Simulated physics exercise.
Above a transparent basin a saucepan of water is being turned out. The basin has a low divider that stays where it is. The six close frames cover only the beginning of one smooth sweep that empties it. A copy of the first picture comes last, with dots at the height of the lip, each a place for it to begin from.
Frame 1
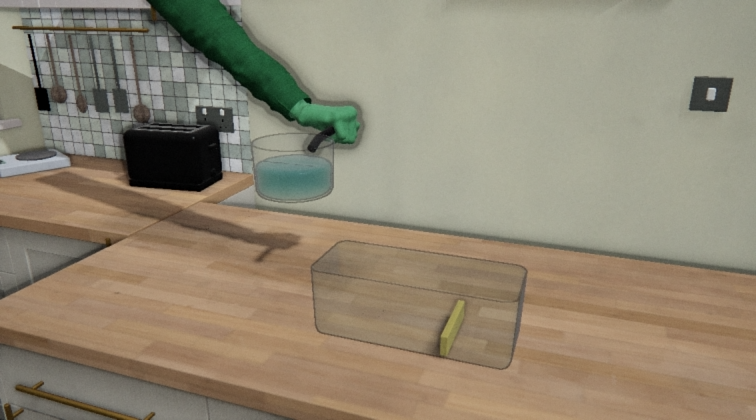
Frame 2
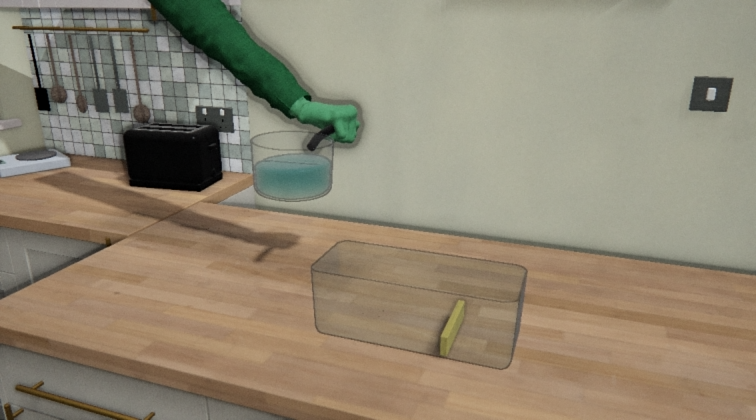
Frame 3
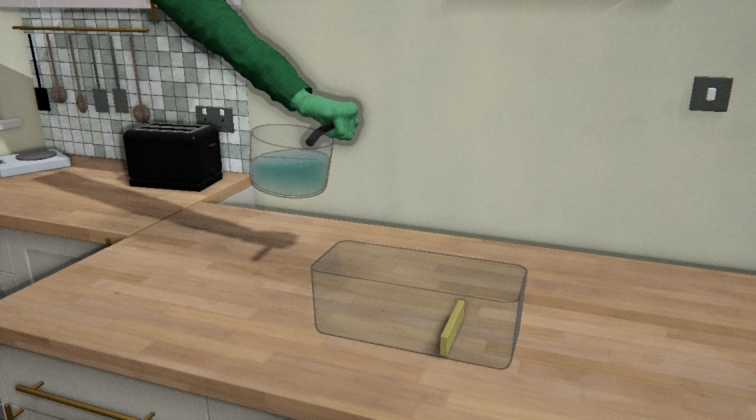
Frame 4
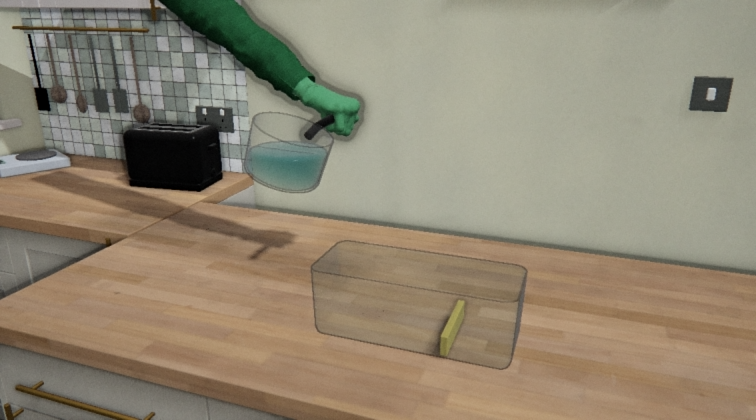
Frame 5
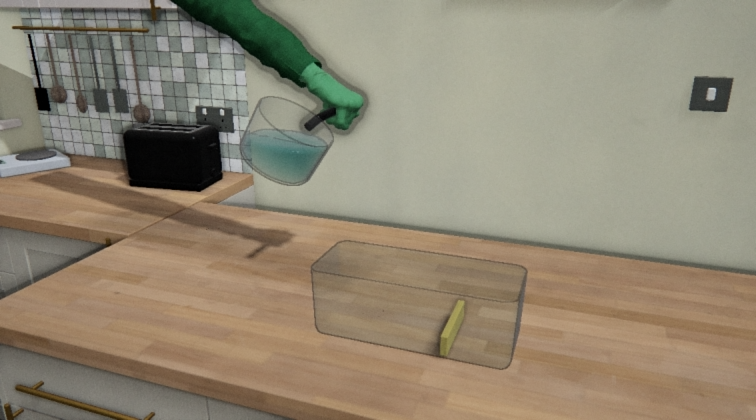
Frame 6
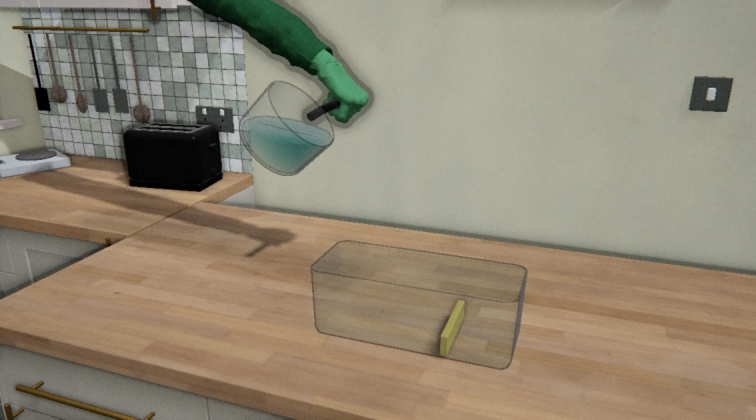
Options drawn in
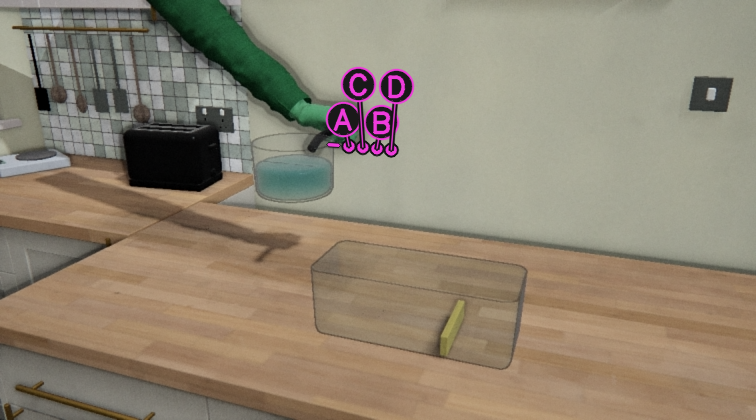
On a wooden kitchen counter sits a clear rectangular basin with a small yellow upright piece inside; above it, a green-sleeved, green-gloved arm holds a transparent pan of bluish water and gradually tilts it, the water shifting inside.
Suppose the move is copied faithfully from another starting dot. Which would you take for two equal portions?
Go for B.
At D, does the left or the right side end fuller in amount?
The right side.
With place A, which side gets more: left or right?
The left side.
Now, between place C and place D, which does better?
Here it is place D.
On the marked copy, A at (348, 146); B at (376, 148); C at (362, 147); D at (391, 150).
With A, about 83 % ends left of the wall and 11 % right of it; 6 % is lost outside.
With B, about 55 % ends left of the wall and 43 % right of it; 3 % is lost outside.
With C, about 83 % ends left of the wall and 12 % right of it; 4 % is lost outside.
With D, about 27 % ends left of the wall and 70 % right of it.
